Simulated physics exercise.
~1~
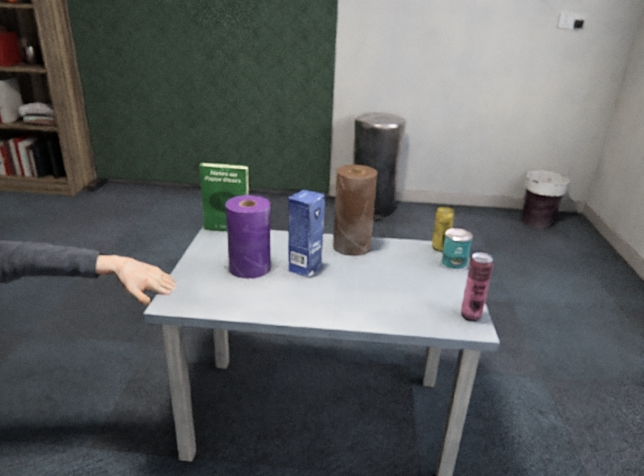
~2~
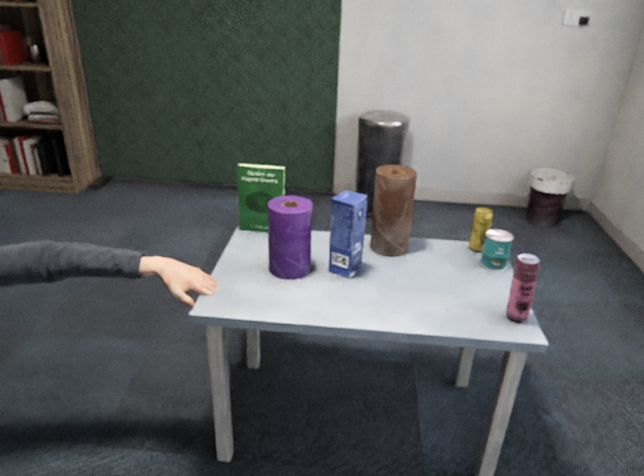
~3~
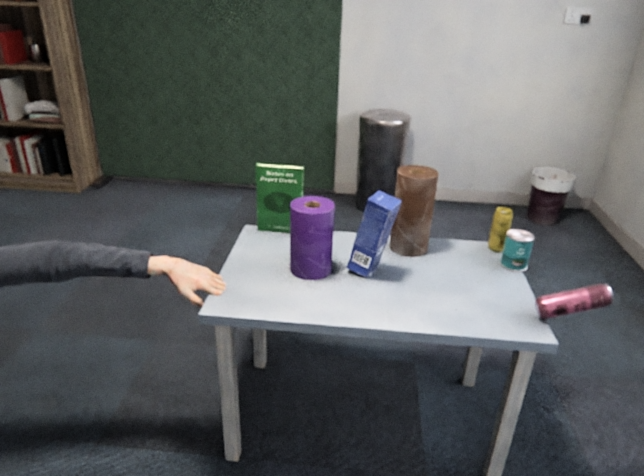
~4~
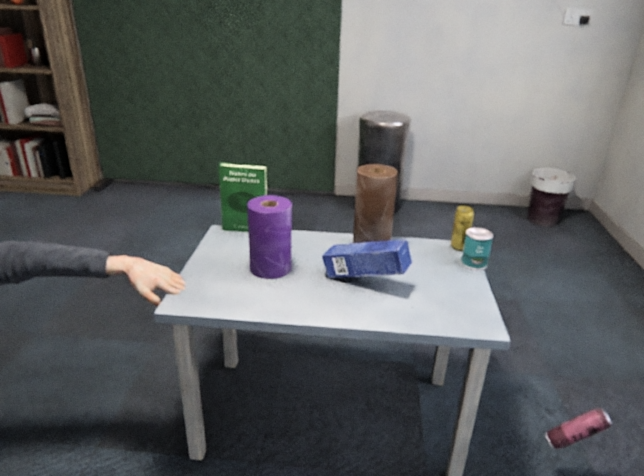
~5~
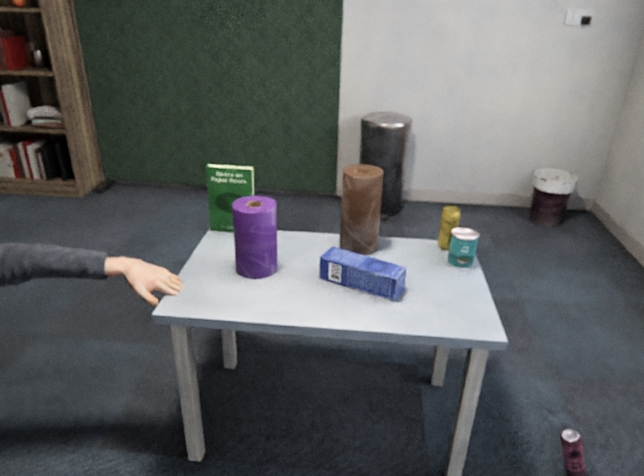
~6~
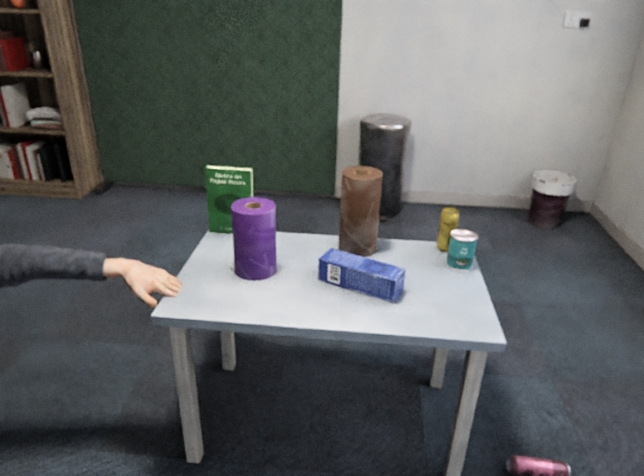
A hand shoves the table right and back, toppling the blue carton as the pink can falls off.
